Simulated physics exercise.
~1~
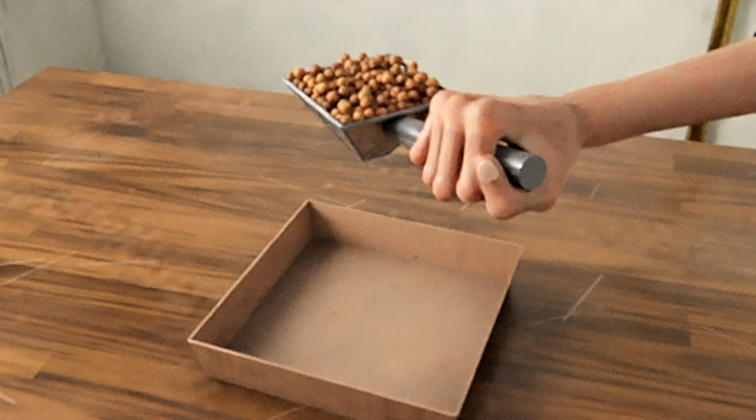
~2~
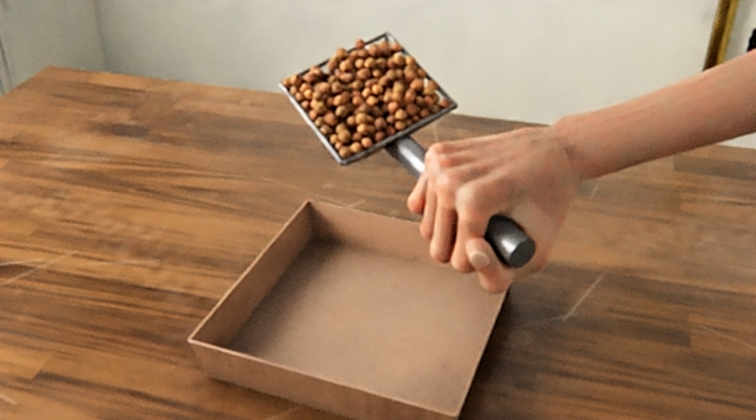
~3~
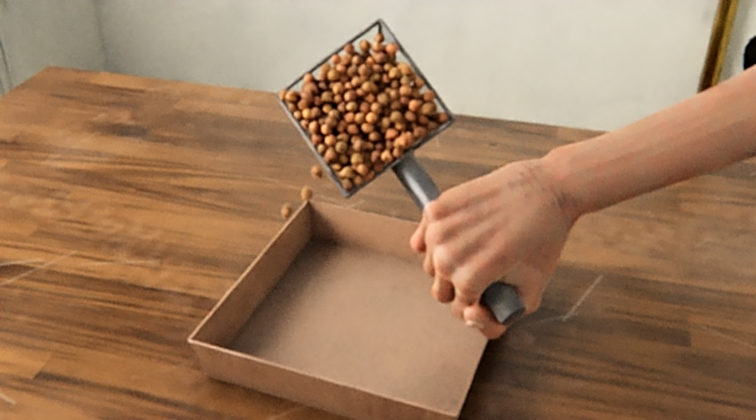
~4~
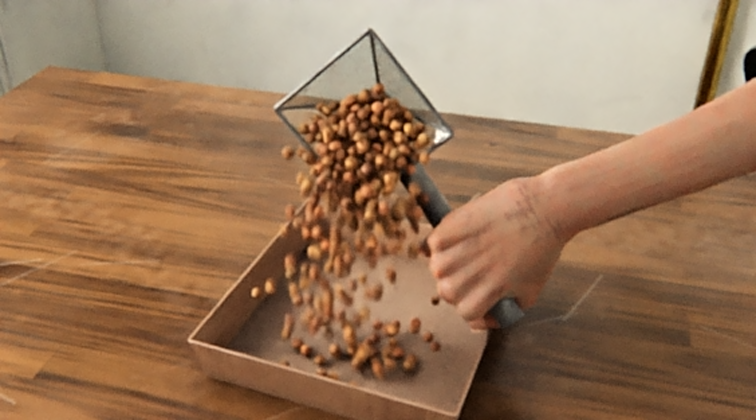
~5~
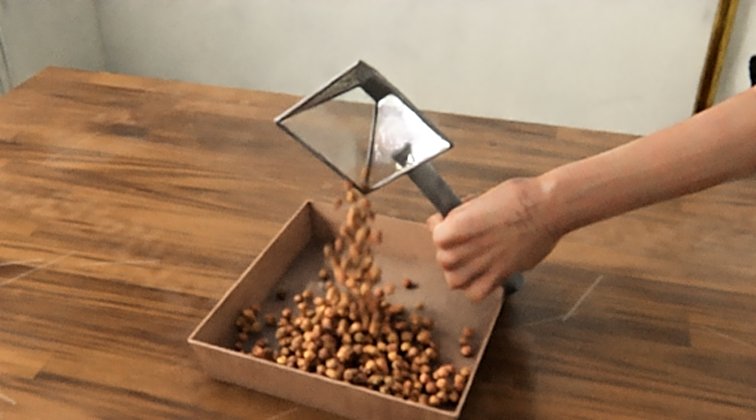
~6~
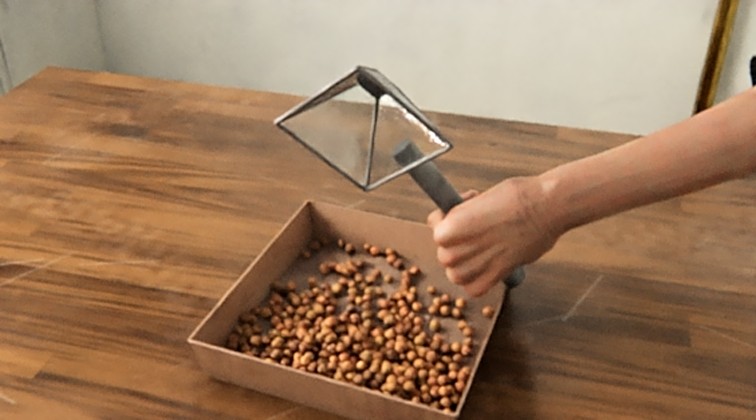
We see a hand holding a square metal scoop heaped with brown cereal balls above a shallow tray on a wooden table. The hand steadily tips the scoop until the balls pour out, and they end up spread across the tray beneath the empty scoop.
